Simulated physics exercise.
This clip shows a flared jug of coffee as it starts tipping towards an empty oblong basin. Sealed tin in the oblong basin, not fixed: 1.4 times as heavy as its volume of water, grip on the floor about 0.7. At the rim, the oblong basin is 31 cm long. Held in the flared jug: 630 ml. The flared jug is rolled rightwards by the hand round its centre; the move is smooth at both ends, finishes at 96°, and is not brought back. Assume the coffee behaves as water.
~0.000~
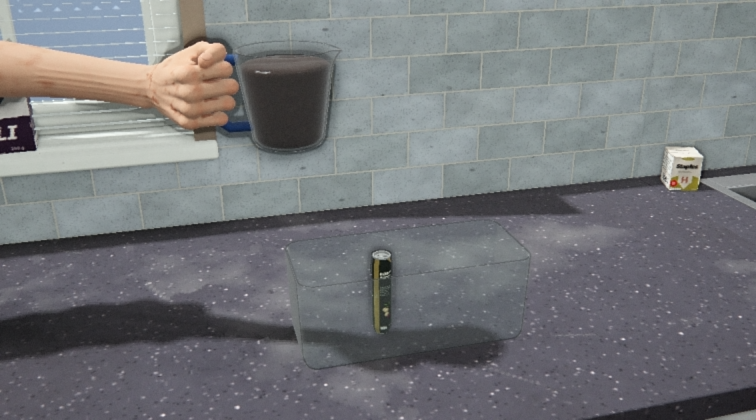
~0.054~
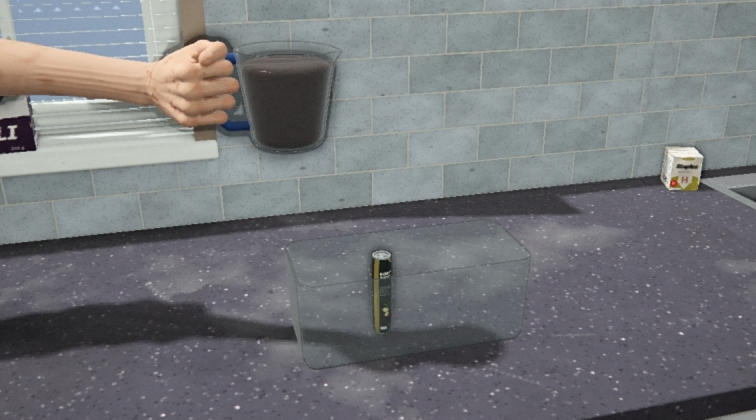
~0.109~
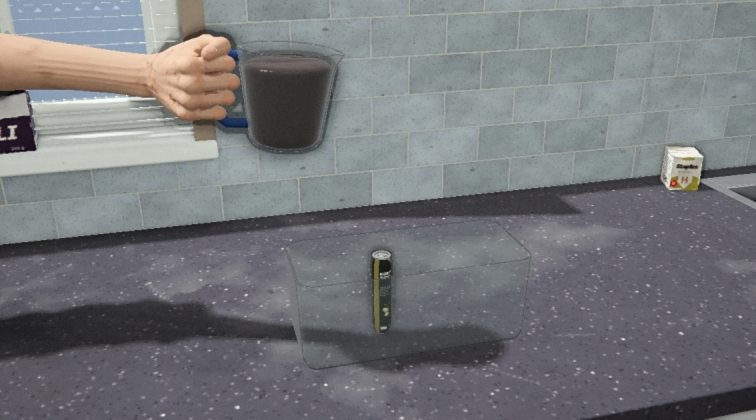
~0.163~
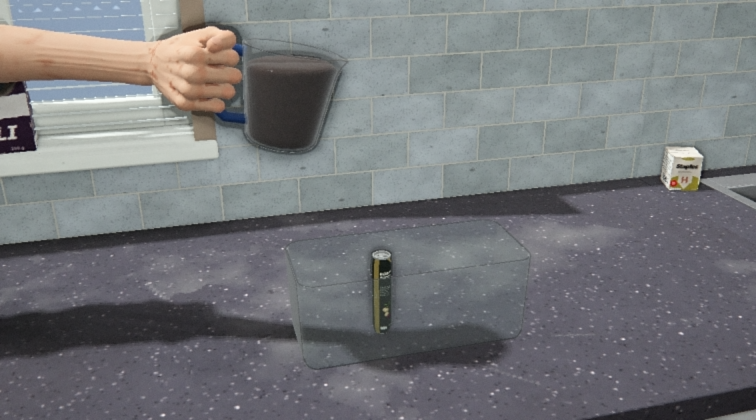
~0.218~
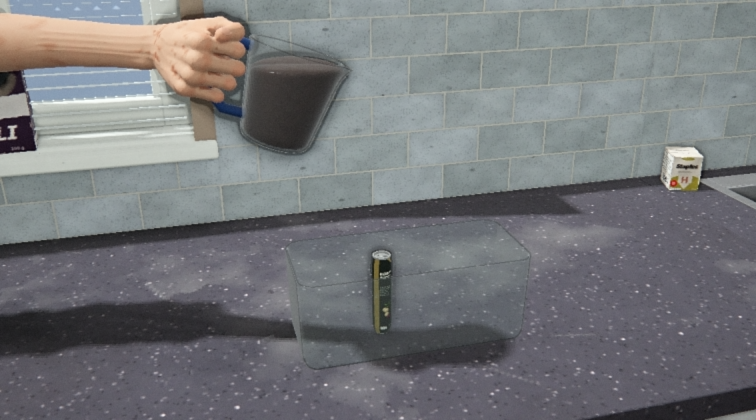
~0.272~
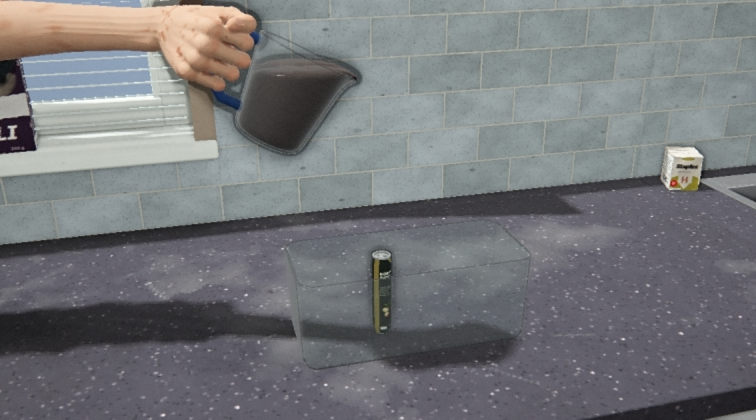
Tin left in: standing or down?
It will make it through.
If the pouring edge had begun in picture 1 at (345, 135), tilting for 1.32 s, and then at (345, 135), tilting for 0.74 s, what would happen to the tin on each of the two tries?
The tin overturns the first time and overturns the second time.
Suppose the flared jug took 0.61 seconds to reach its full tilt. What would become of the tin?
Result: Tin upright.
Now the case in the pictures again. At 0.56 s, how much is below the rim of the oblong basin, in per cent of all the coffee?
Estimate - around 8 in a hundred parts.
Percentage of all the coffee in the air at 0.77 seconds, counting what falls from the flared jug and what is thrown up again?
Around 28 percent of it is airborne.
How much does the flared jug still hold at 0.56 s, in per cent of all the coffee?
Close to 56 in a hundred.
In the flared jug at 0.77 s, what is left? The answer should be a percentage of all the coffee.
16 %.
After 0.56 s the tilt is 83° and 57 per cent is still to pour; the tin stands where it began.
After 0.77 s the tilt is 96° and 15 per cent is still to pour; the tin stands where it began.
After 1.00 s the tilt is 96° and 2 per cent is still to pour; the tin stands where it began.
After 1.24 s the tilt is 96° and 0 per cent is still to pour; the tin stands where it began.
In the end the tin stands where it began.
